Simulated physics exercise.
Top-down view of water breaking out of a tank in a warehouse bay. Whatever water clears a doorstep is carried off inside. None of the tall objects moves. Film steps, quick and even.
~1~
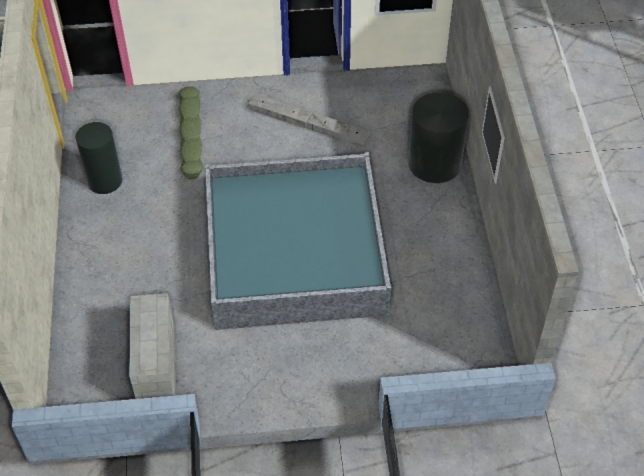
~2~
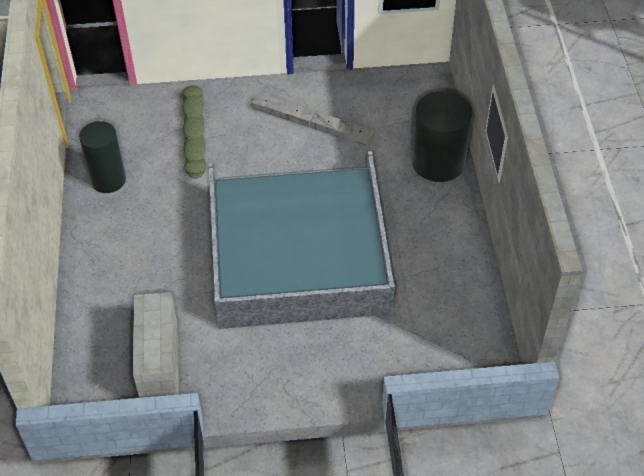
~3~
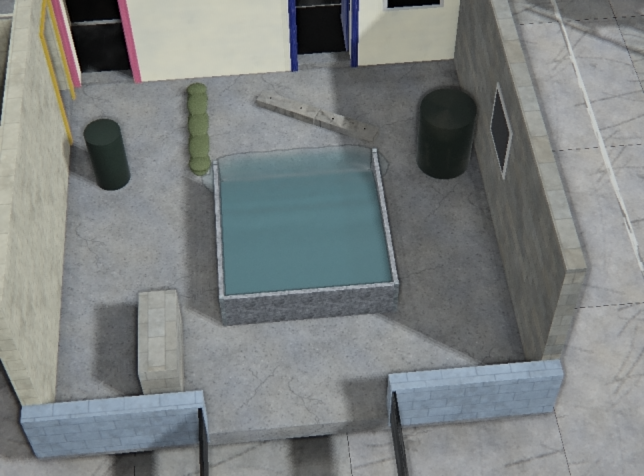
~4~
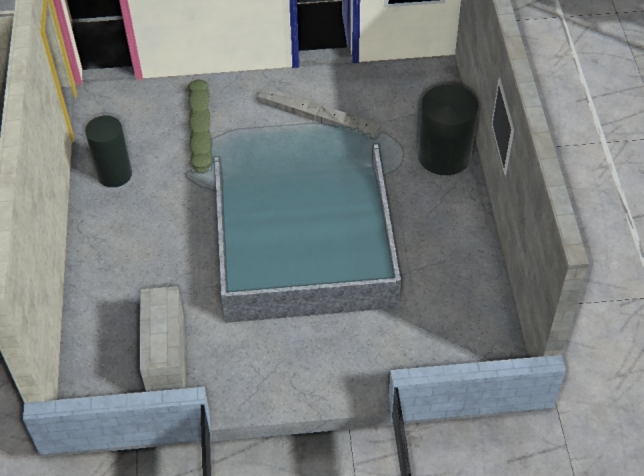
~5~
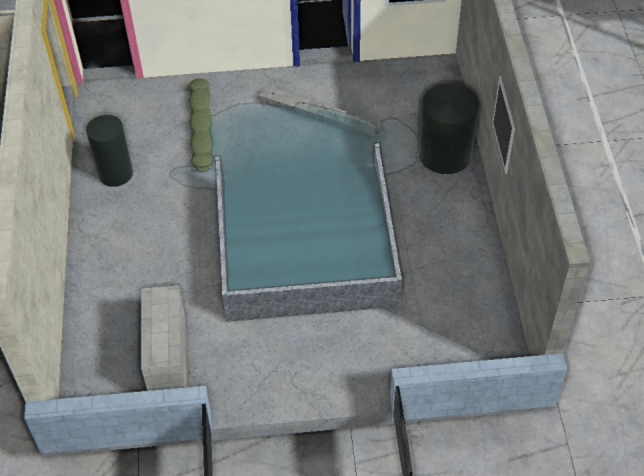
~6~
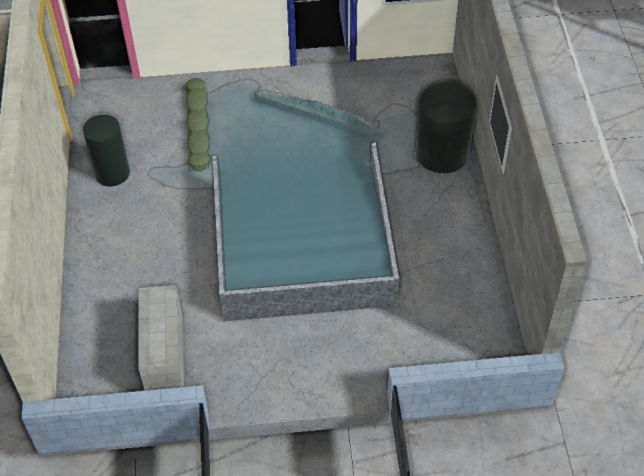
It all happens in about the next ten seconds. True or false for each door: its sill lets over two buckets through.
The yellow door false; the blue door true; the pink door true.
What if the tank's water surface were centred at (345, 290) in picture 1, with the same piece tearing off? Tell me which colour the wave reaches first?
The door meant here is the blue door.
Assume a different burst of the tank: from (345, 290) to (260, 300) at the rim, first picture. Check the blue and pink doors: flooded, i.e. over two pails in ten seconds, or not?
Note - blue door: Below threshold; pink door: Below threshold.
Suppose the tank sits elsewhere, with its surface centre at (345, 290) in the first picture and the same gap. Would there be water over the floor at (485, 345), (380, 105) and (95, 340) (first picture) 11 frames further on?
Spot by spot, in the order asked: Untouched, swamped, untouched.
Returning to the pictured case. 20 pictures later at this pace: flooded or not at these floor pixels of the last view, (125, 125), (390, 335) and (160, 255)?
Lab note, in the order given: Wet through, unwetted, unwetted.
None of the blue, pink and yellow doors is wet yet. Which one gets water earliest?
Answer: The door marked blue.
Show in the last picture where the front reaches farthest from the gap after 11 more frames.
Roughly at (74, 82).
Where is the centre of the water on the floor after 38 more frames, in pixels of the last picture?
The water's centre sits above (294, 169).
A moment on, water covers 25 % of the floor; the yellow door not reached, the blue door wet at the sill, nothing in, the pink door not reached.
Next, water covers 35 % of the floor; the yellow door wet at the sill, nothing in, the blue door under two buckets in, the pink door wet at the sill, nothing in.
Then, water covers 50 % of the floor; the yellow door wet at the sill, nothing in, the blue door over two buckets in, the pink door under two buckets in.
Later, water covers 80 % of the floor; the yellow door under two buckets in, the blue door over two buckets in, the pink door over two buckets in.
In the end, water covers 95 % of the floor; the yellow door under two buckets in, the blue door far over two buckets in, the pink door over two buckets in.
